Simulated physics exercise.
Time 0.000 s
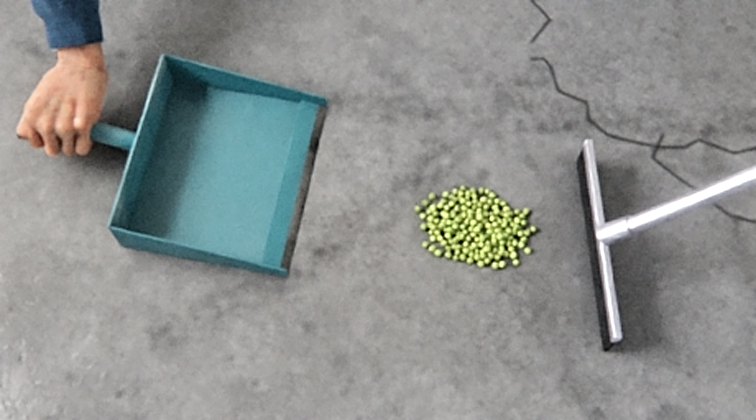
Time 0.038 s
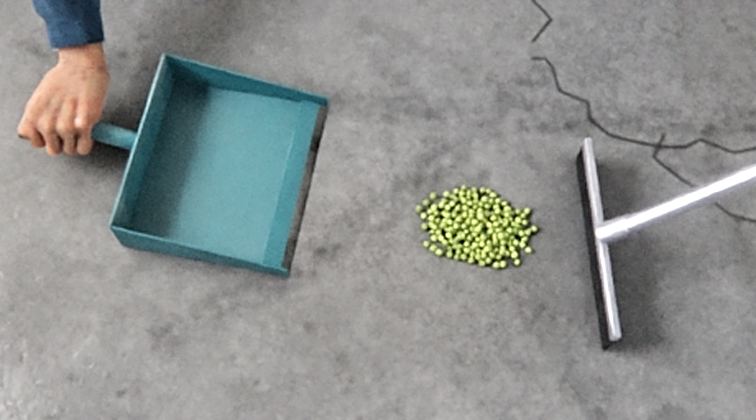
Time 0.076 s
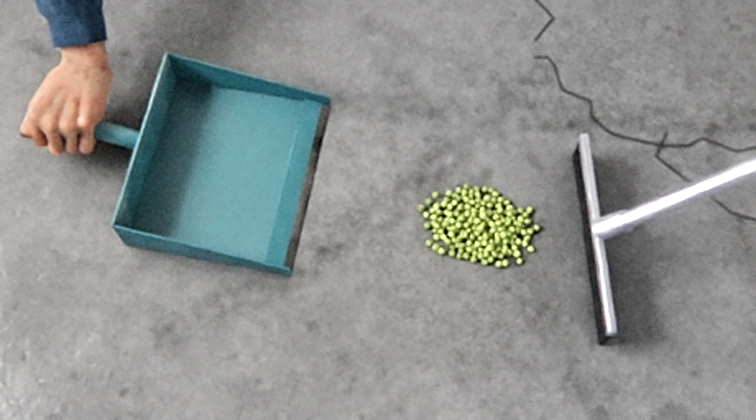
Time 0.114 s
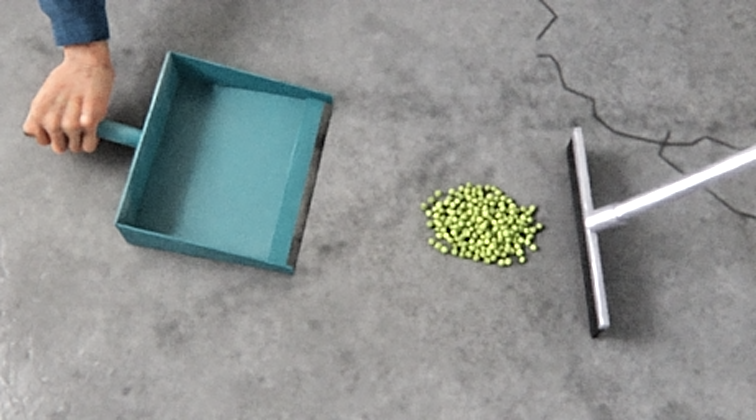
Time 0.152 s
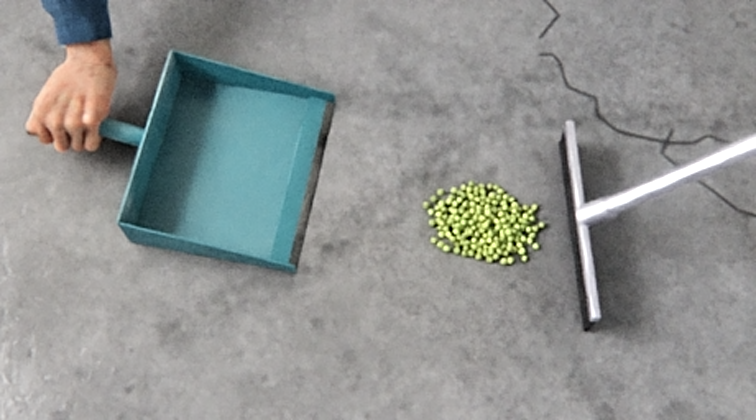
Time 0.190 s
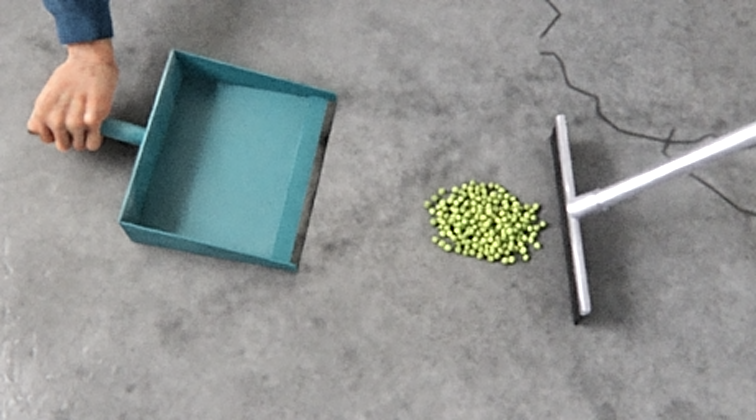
On a cracked grey floor, a squeegee sliding left towards a pile of green peas while a hand holds a teal dustpan.
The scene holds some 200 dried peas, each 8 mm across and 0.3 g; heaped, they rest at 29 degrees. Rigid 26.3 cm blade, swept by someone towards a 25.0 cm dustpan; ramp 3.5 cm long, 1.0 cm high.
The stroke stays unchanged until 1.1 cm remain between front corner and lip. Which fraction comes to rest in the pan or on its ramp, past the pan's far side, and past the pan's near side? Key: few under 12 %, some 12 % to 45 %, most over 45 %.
Pan = few, far side = few, near side = few.
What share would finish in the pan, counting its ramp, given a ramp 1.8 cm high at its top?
Something like 0 per cent, ramp included.
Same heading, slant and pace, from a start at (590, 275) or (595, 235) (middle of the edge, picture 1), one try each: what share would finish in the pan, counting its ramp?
I'd put it near 5 per cent for the first and near 0 per cent for the second.
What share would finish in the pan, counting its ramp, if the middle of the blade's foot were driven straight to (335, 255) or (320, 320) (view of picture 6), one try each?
I'd expect around 15 percent, then around 15 percent.
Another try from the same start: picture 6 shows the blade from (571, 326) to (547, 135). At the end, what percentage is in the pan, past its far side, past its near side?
Per cent by place - pan 15, far side 0, near side 15.
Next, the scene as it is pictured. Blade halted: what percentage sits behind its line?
Something like 35 per cent, roughly.
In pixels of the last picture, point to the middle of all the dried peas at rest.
Look around (344, 205) in the last picture.
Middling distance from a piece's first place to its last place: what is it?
Around 18 centimetres.
After 0.57 s, middle of the blade 19 cm from the lip; 0 % over the lip, far side 0 %, near side 0 %.
After 0.82 s, middle of the blade 10 cm from the lip; 0 % over the lip, far side 0 %, near side 0 %.
After 1.17 s, middle of the blade 4 cm from the lip; 0 % over the lip, far side 0 %, near side 5 %.
At rest (1.6 s), pan 0 %, far side 0 %, near side 5 %, in front of the lip or behind the blade 95 %.
